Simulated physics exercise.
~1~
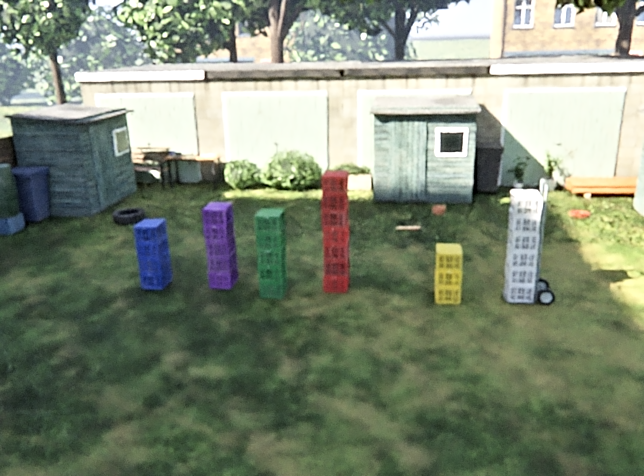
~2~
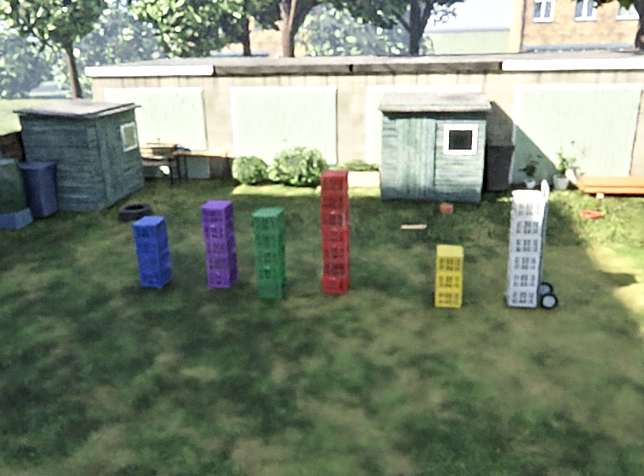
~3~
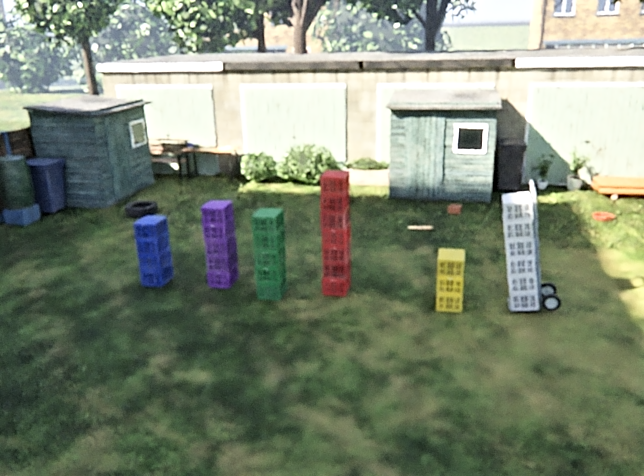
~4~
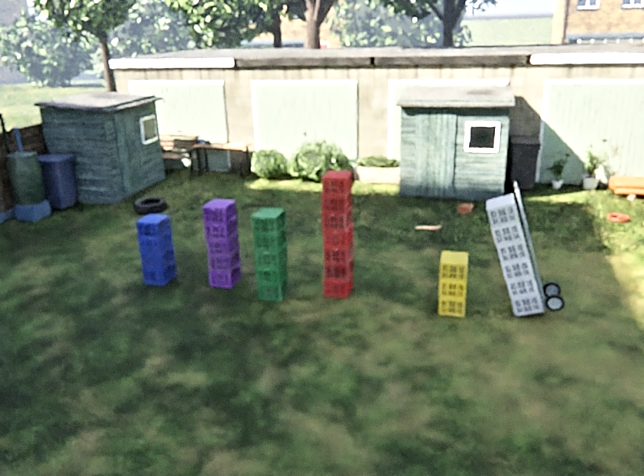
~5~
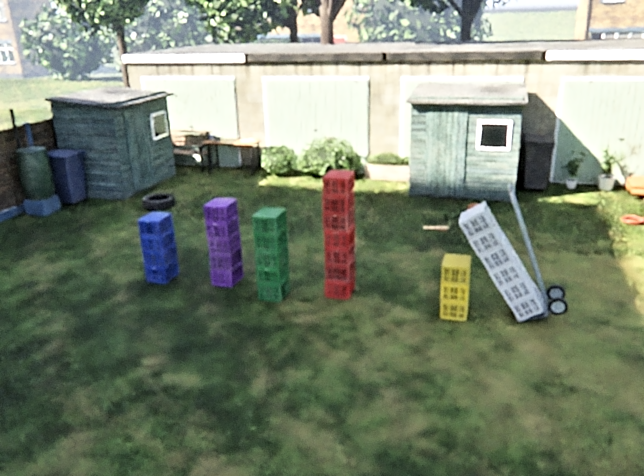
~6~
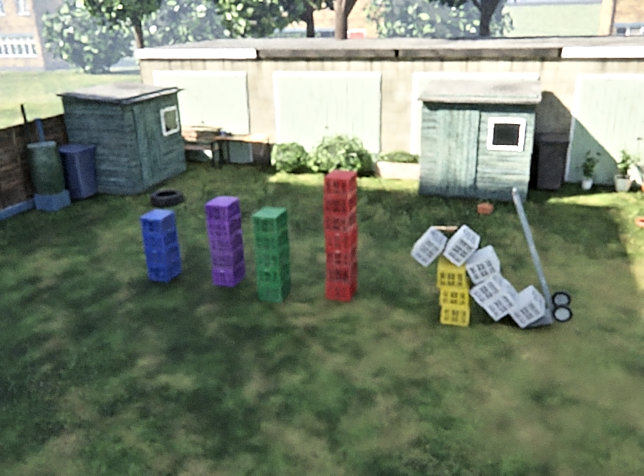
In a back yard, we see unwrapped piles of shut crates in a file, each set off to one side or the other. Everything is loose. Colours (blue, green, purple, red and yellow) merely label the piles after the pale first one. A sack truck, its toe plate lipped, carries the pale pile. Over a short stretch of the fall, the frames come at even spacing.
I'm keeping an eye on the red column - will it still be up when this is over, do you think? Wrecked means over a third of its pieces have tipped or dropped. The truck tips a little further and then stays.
Yes, it stays up.
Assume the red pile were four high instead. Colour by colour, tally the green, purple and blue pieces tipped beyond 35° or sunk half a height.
You'd end up with green at 0, purple at 0 and blue at 0.
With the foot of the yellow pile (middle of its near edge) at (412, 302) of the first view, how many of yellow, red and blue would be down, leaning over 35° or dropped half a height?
Yellow 2, red 0, blue 0.
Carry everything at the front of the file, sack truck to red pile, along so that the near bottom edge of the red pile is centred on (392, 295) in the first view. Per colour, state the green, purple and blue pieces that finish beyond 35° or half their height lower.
Green: 0; purple: 0; blue: 0.
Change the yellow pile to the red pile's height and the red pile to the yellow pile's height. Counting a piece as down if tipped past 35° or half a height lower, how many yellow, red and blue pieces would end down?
The result reads yellow 7, then red 2, then blue 0.
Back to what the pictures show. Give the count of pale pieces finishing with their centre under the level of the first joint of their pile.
Of the pale pieces, the number is 5.
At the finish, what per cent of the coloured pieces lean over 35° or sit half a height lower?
Estimate: Close to 10 % of the pieces.
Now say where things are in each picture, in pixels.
In the first frame (each place is the centre of the face we see best; the camera moves round a little), truck frame (544, 209) level; top red crate (333, 185); top yellow crate (449, 262); the others all in place.
In the second frame, truck frame (546, 212) rocked barely; top red crate (333, 185).
In the third frame, truck frame (535, 212) rocked a little, top of the pale pile leaning a little; top red crate (333, 186); the others all in place.
In the fourth frame, truck frame (522, 214) rocked clearly, top of the pale pile leaning clearly; top red crate (334, 187); the others all in place.
In the fifth frame, truck frame (518, 217) rocked clearly, top of the pale pile leaning well over; top red crate (335, 187); the others all in place.
In the sixth frame, truck frame (522, 221) rocked clearly, top of the pale pile leaning steeply; top red crate (336, 188); top yellow crate (451, 280) moved a little; 2 have shifted.
Just after the last frame, 6 of the pale pile down; none of the 7 red crates down (0 of 24 in all colours); top red crate unmoved; top yellow crate moved half its height.
A moment on, 6 of the pale pile down; none of the 7 red crates down (2 of 24 in all colours); top red crate unmoved; top yellow crate tilted steeply, half its height lower.
Further on, 6 of the pale pile down; none of the 7 red crates down (2 of 24 in all colours); top red crate unmoved; top yellow crate on its side.
When it is over, 5 of the pale pile down; none of the 7 red crates down (2 of 24 in all colours); top red crate unmoved; top yellow crate on its side. In pixels of the last frame, middles, top red crate near (340, 184), top yellow crate near (394, 303).
